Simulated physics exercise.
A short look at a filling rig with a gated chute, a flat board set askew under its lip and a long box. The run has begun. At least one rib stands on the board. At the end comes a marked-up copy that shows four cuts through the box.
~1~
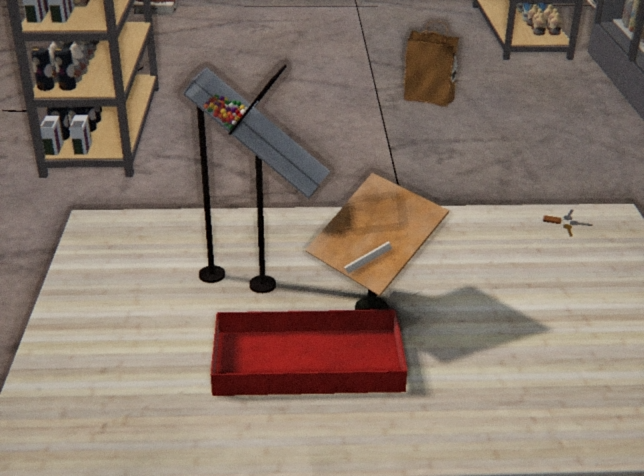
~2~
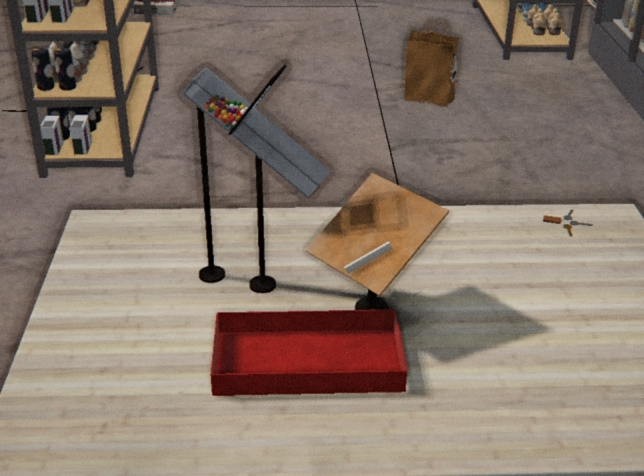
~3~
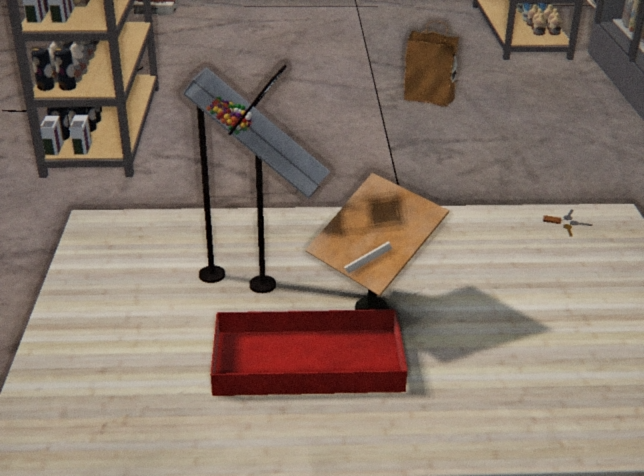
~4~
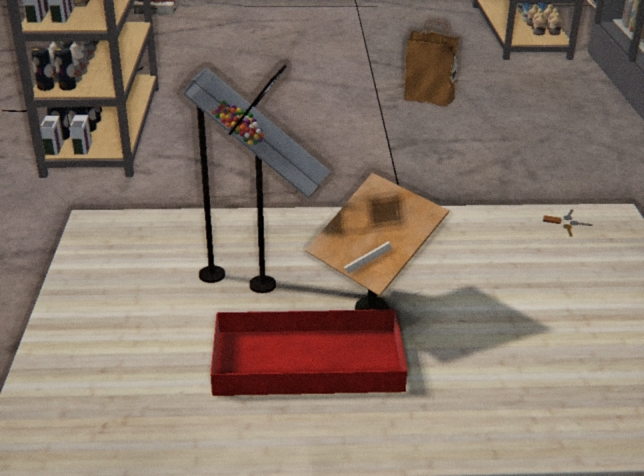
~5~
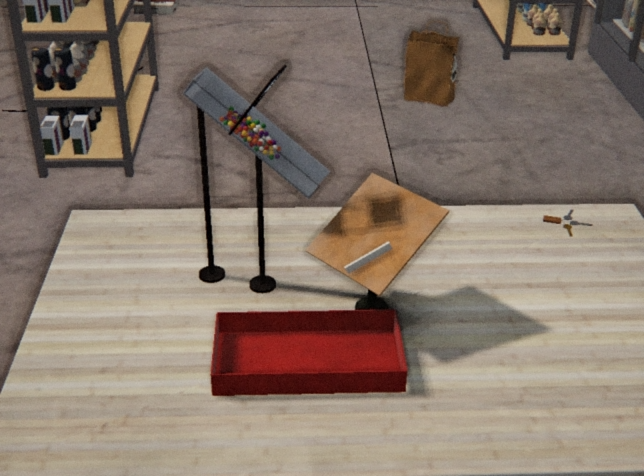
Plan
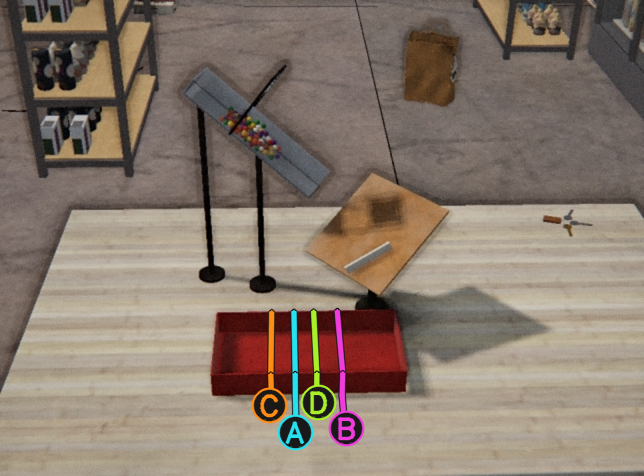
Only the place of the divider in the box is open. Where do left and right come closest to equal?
D is best.
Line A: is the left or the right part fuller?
Right.
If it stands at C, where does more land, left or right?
More lands on the right.
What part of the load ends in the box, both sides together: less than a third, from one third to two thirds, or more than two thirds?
More than two thirds.
On the marked copy, line A crosses the front rim at (295, 373); line B crosses the front rim at (342, 372); line C crosses the front rim at (270, 373); line D crosses the front rim at (316, 372).
If A is chosen, of what is caught, a small part on the left of the divider, nearly all on the right.
If B is chosen, of what is caught, all on the left of the divider, none on the right.
If C is chosen, of what is caught, a small part on the left of the divider, nearly all on the right.
If D is chosen, of what is caught, about two thirds on the left of the divider, about a third on the right.
